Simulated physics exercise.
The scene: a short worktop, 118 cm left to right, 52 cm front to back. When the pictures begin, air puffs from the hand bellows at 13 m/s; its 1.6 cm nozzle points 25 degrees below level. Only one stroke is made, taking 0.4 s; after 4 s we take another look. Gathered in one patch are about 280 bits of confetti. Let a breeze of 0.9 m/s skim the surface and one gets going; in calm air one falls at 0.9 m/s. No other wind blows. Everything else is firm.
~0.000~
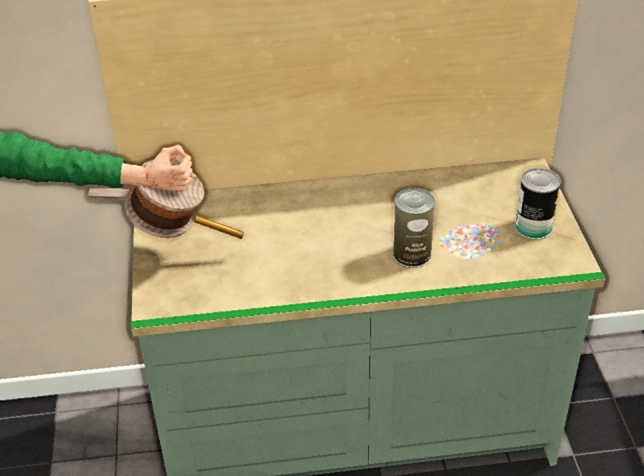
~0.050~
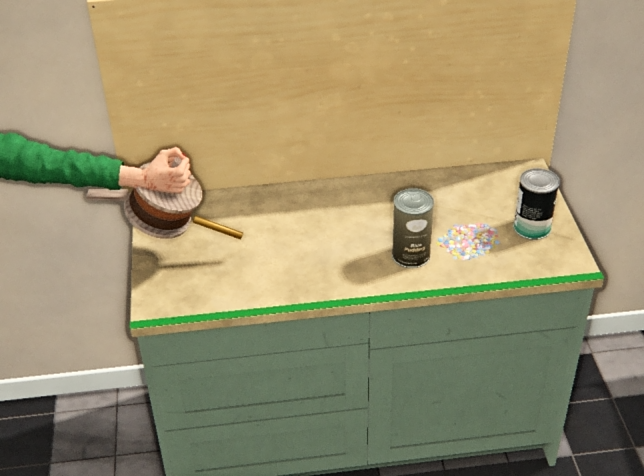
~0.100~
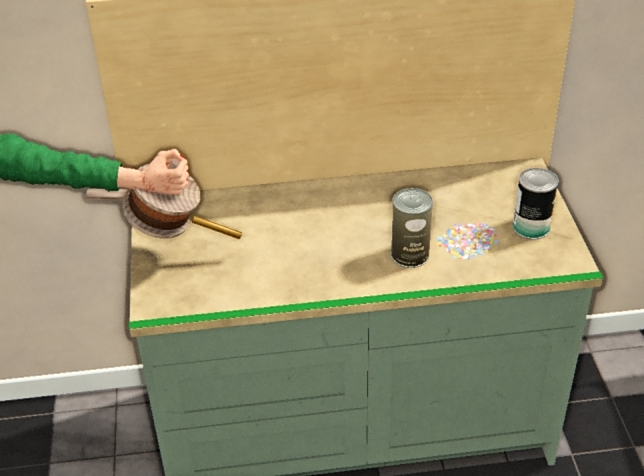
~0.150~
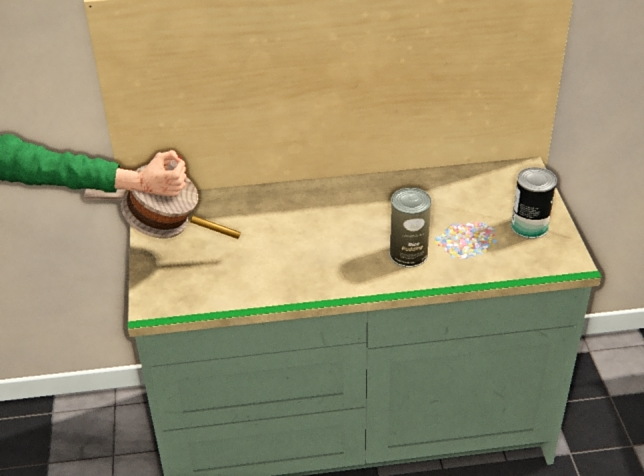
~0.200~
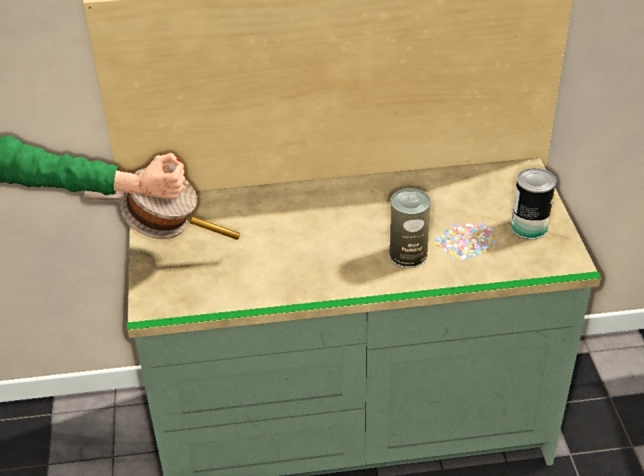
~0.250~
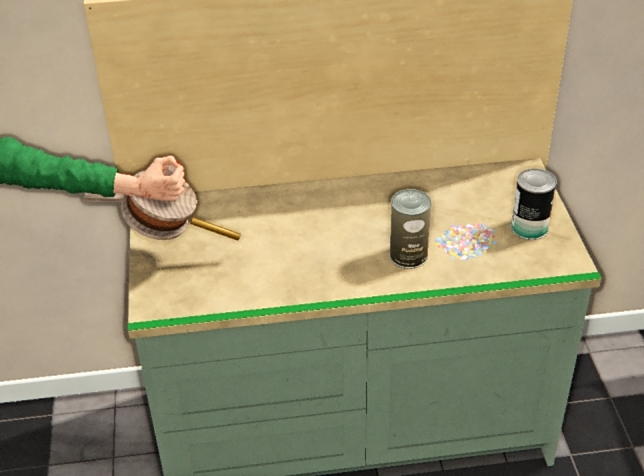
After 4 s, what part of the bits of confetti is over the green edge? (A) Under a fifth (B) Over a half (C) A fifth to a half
Under a fifth (A).
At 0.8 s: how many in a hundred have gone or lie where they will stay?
About 80 %.
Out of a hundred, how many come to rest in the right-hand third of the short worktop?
I'd estimate around 100 per cent.
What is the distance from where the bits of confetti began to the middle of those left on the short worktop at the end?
Close to 0 cm.
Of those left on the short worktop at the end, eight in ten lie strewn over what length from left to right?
Around 10 cm.
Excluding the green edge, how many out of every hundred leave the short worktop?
It comes out at some 0 %.
After 0.8 s the count stands so, 0 % are over the green edge; the middle of those left on the top is near (469, 241).
After 1.3 s the count stands so, 0 % are over the green edge; the middle of those left on the top is near (470, 241).
After 2.2 s the count stands so, 0 % are over the green edge; the middle of those left on the top is near (470, 241).
After 4.0 s, at the end, 0 % are over the green edge; the middle of those left on the top is near (470, 241).
